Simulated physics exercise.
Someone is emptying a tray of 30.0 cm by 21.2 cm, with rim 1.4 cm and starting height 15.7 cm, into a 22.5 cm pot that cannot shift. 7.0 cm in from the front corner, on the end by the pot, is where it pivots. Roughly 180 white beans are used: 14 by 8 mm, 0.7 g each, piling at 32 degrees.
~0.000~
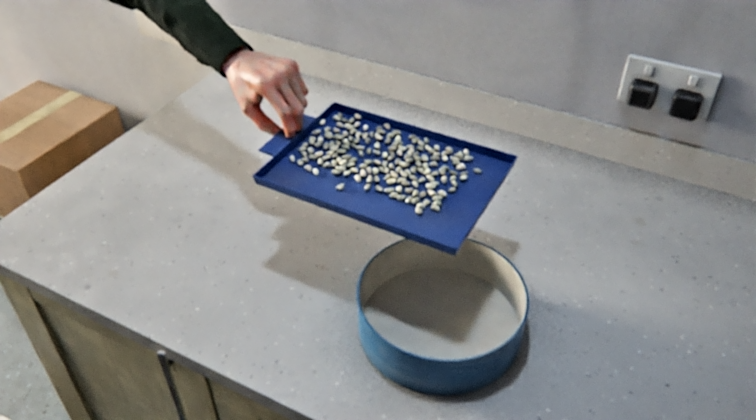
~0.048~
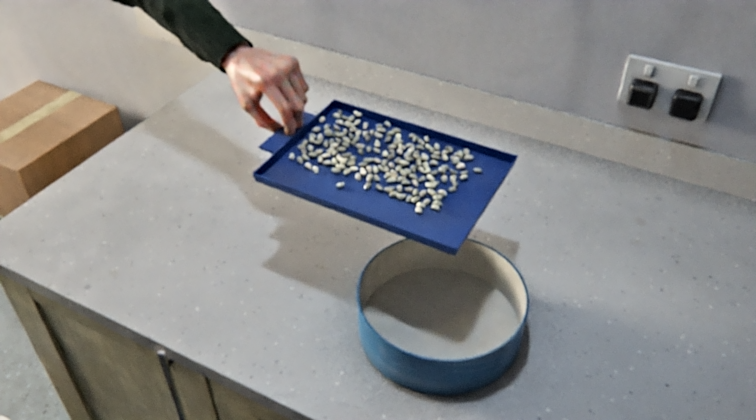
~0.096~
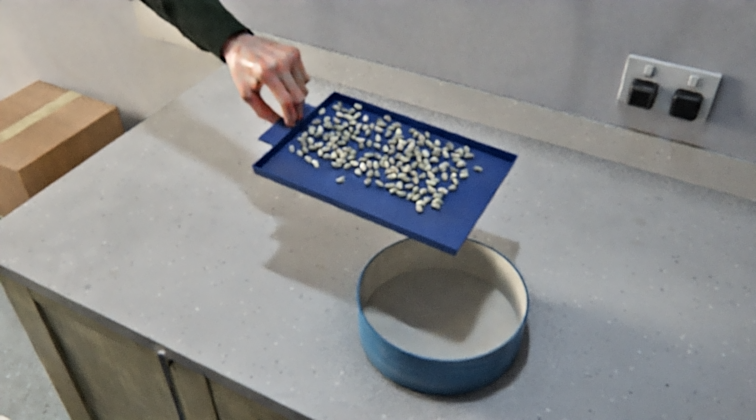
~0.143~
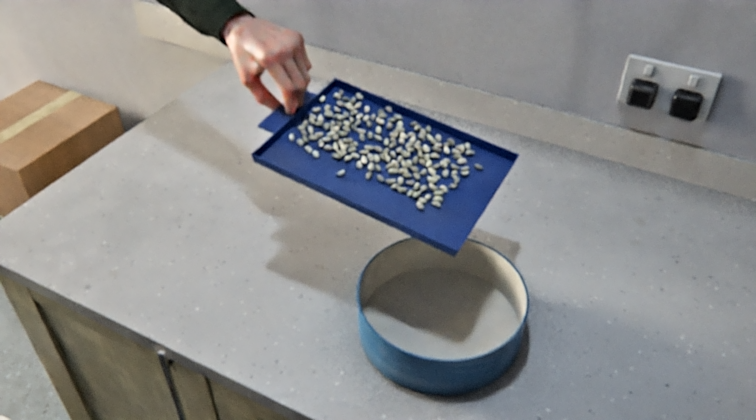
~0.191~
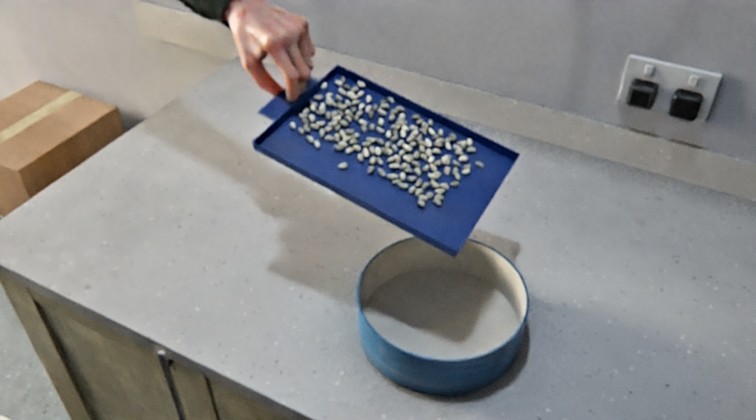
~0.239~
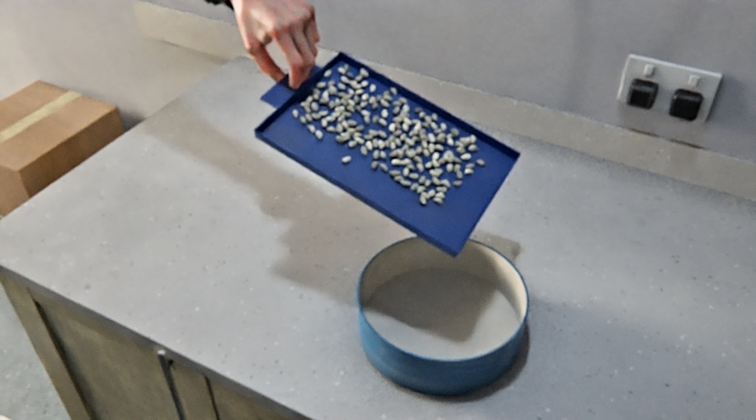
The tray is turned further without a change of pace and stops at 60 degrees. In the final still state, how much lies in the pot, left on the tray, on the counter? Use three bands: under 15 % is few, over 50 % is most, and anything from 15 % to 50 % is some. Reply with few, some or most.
Pot: Some, left on the tray: Some, counter: Some.
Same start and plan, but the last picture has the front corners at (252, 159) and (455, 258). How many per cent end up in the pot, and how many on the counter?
Per cent by place - pot 65, counter 0.
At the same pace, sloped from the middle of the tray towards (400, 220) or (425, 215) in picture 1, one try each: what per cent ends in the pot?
That would be close to 70 per cent and then close to 75 per cent.
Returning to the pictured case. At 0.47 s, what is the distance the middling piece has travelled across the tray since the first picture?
4 cm.
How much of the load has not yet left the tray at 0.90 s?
About 40 per cent.
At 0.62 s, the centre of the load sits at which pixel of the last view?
Approximately (476, 182) in the last view.
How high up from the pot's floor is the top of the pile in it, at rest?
Roughly 1.5 cm.
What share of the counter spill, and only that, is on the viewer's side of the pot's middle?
Roughly 10 per cent.
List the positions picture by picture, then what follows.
The first picture shows tray tilt 0 degrees, front corners at (255, 175) and (456, 247); middle of the pieces at (385, 156); pot at (442, 291).
The second picture shows tray tilt 1 degrees, front corners at (255, 173) and (456, 247); middle of the pieces at (385, 154).
The third picture shows tray tilt 4 degrees, front corners at (254, 165) and (456, 248), lowest corner right front; middle of the pieces at (386, 150).
The fourth picture shows tray tilt 8 degrees, front corners at (254, 154) and (457, 249), lowest corner right front; middle of the pieces at (387, 142).
The fifth picture shows tray tilt 13 degrees, front corners at (255, 141) and (457, 250), lowest corner right front; middle of the pieces at (389, 135).
The sixth picture shows tray tilt 17 degrees, front corners at (256, 130) and (458, 251), lowest corner right front; middle of the pieces at (392, 128); pot at (442, 291). Its pace works out near 95 degrees a second.
Then, at 0.47 s, tilt 39 degrees; the tray holds 100 %, the pot 0 %.
Then, at 0.62 s, tilt 54 degrees; the tray holds 100 %, the pot 0 %.
After 0.90 s, tilt 60 degrees; the tray holds 40 %, the pot 30 %.
In the end, at 2.2 s, pot 40 %, tray 35 %, counter 25 %.
